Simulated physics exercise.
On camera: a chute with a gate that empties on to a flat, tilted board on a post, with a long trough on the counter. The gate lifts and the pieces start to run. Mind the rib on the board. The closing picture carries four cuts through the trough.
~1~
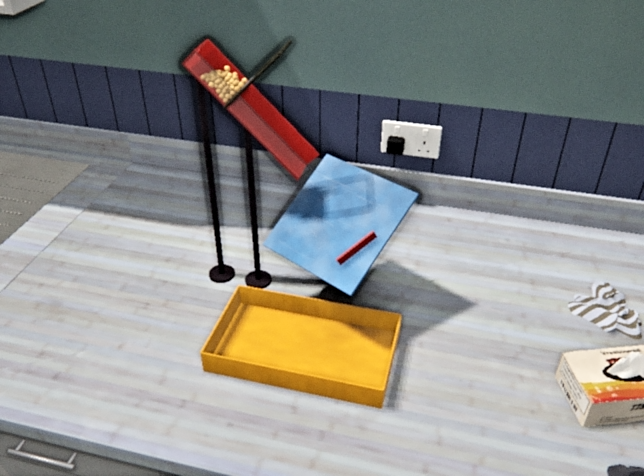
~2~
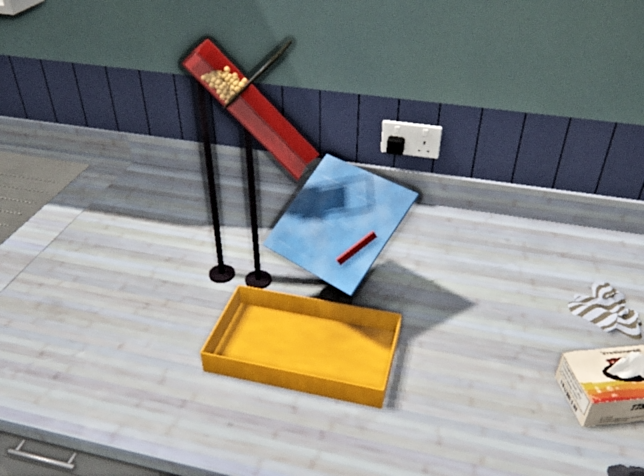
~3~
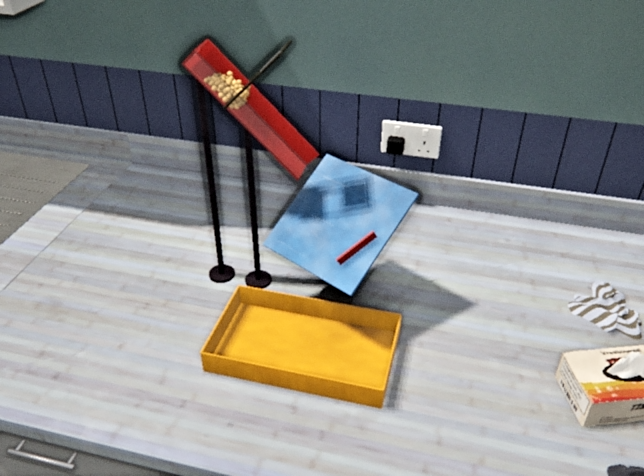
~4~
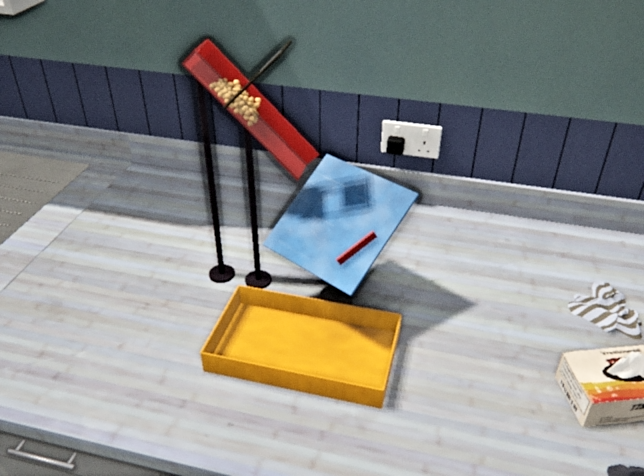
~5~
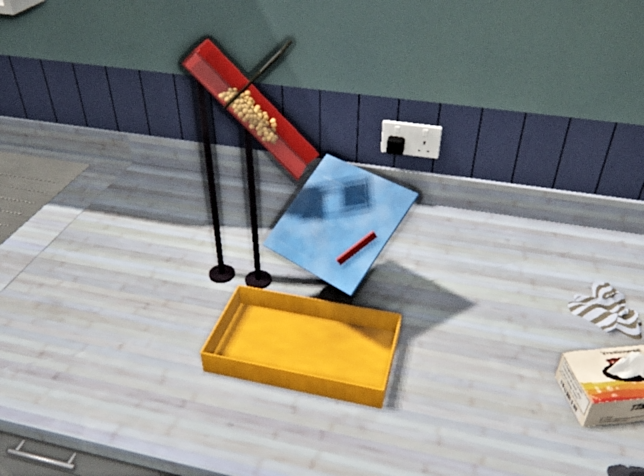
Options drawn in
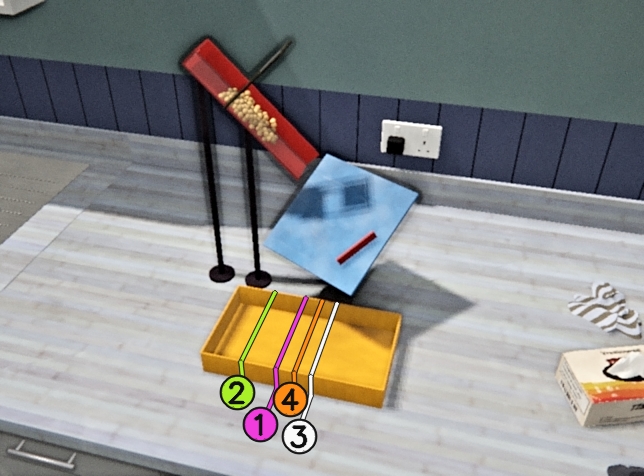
On a pale wooden counter, a clump of small tan pieces sat high in a sloping red chute above a tilted blue board and an empty yellow tray, then slid partway down the chute.
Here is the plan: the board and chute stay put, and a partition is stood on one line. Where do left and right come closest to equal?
Line 1 does it best.
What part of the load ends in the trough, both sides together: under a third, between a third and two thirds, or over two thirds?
It is over two thirds.
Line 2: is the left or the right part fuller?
Right.
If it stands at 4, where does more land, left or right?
Left.
On the marked copy, line 1 crosses the front rim at (276, 368); line 2 crosses the front rim at (241, 361); line 3 crosses the front rim at (311, 375); line 4 crosses the front rim at (294, 372).
With 1, of what is caught, about two thirds on the left of the divider, about a third on the right.
With 2, of what is caught, a small part on the left of the divider, nearly all on the right.
With 3, of what is caught, all on the left of the divider, none on the right.
With 4, of what is caught, nearly all on the left of the divider, a small part on the right.
